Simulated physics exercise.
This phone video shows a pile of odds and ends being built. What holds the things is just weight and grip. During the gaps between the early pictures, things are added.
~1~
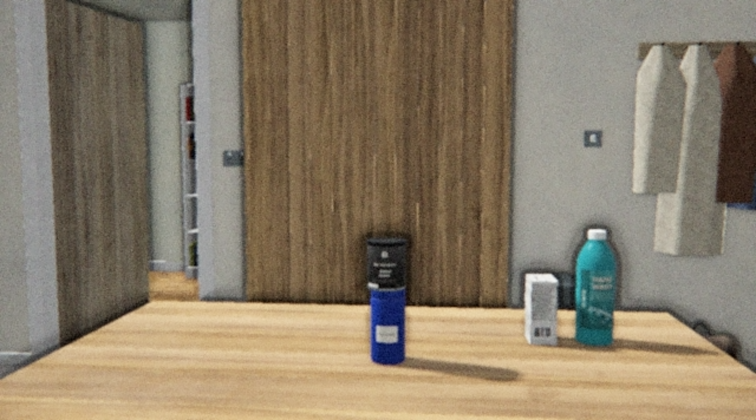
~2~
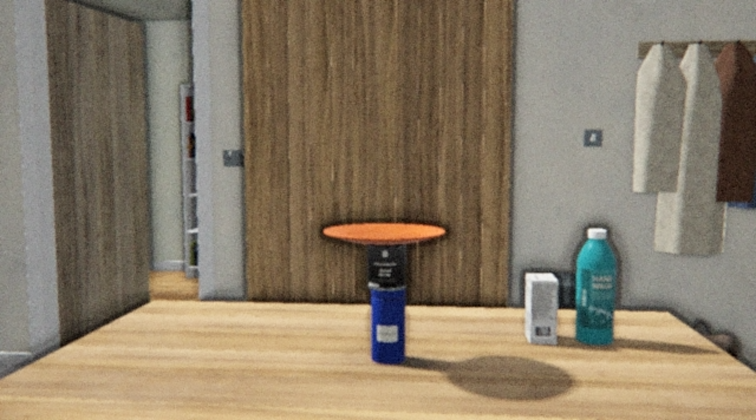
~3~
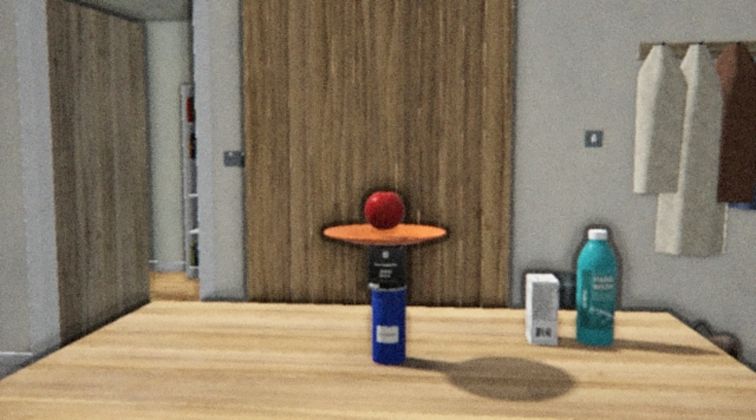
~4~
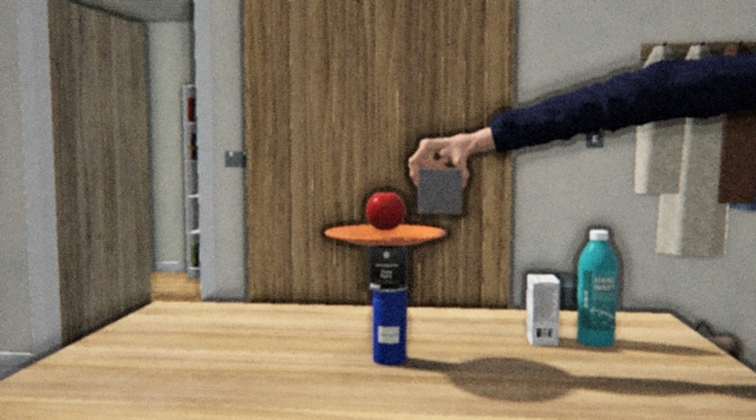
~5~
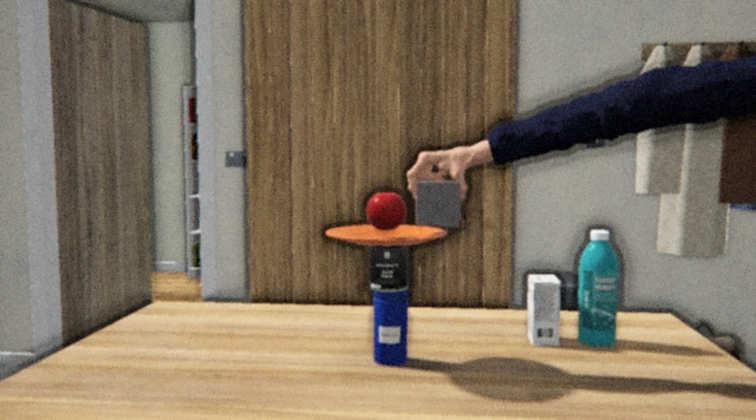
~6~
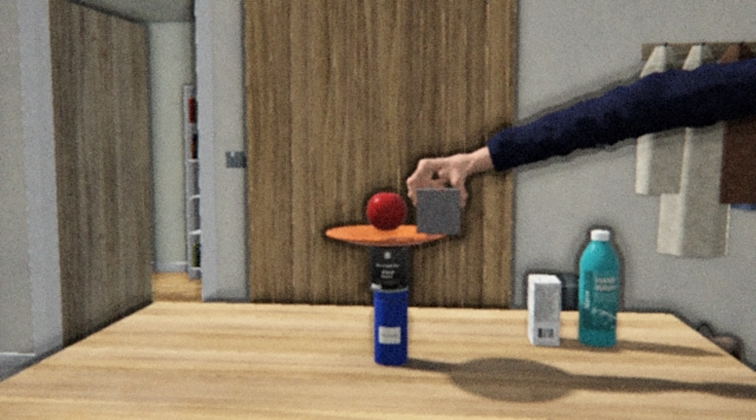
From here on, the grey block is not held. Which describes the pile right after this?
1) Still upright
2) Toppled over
Still upright (1).
Then, 0.30 s past the last view, nothing moves.
Then, 1.30 s past the last view, grey block resting near (439, 211).
Finally, all 7 still in place. Final places as the last picture's camera would see them, grey block near (440, 211). The pile keeps its balance.
